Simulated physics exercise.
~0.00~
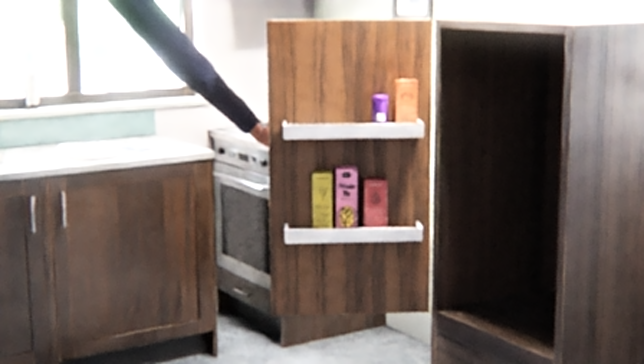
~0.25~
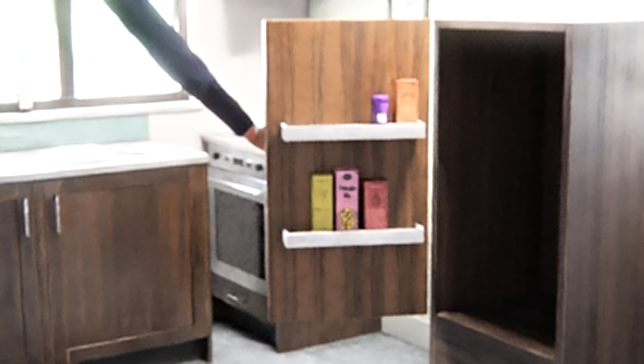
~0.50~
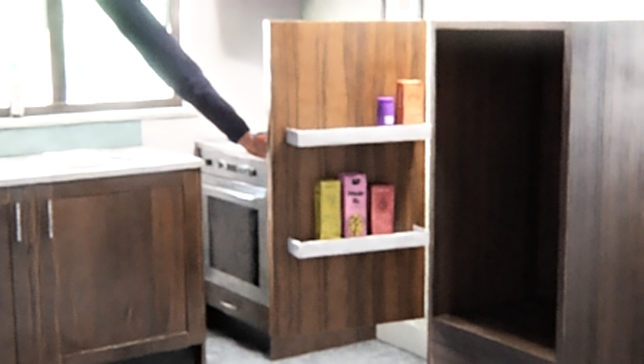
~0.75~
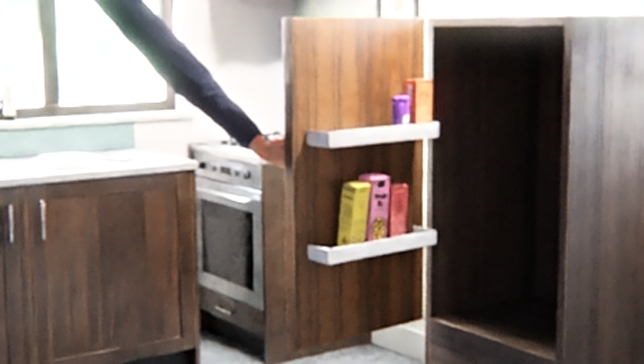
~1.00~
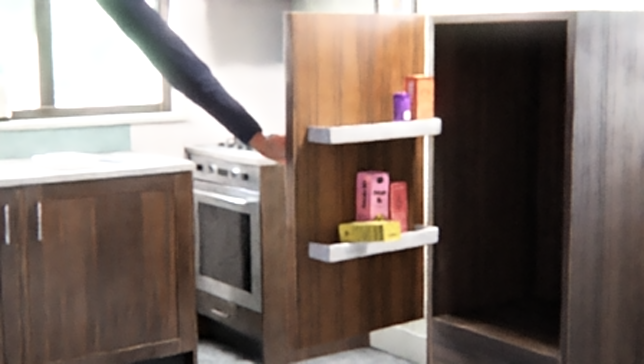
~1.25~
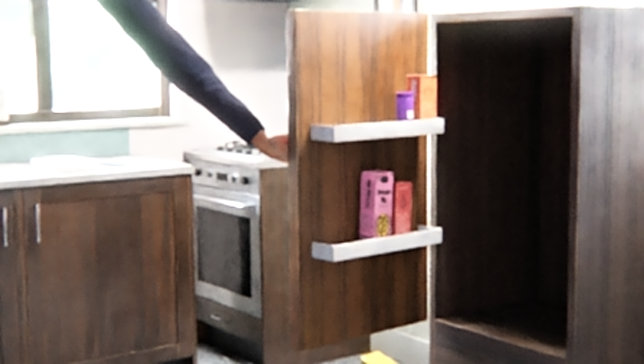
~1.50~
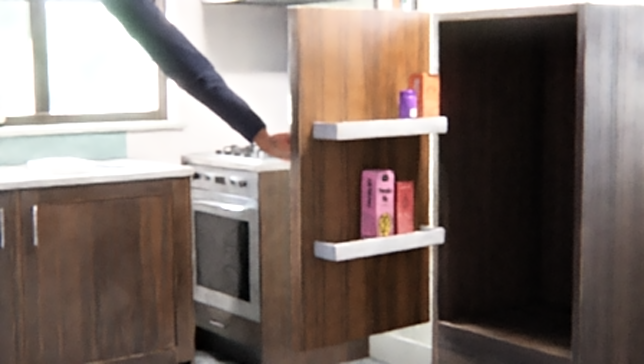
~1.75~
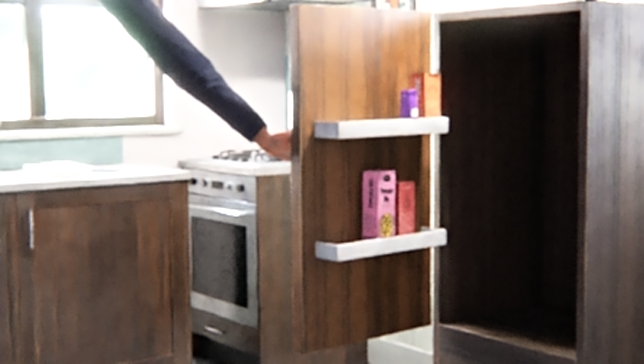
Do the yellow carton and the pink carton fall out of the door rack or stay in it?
The yellow carton tips over and falls out of the rack. The pink carton stays in, still standing upright.
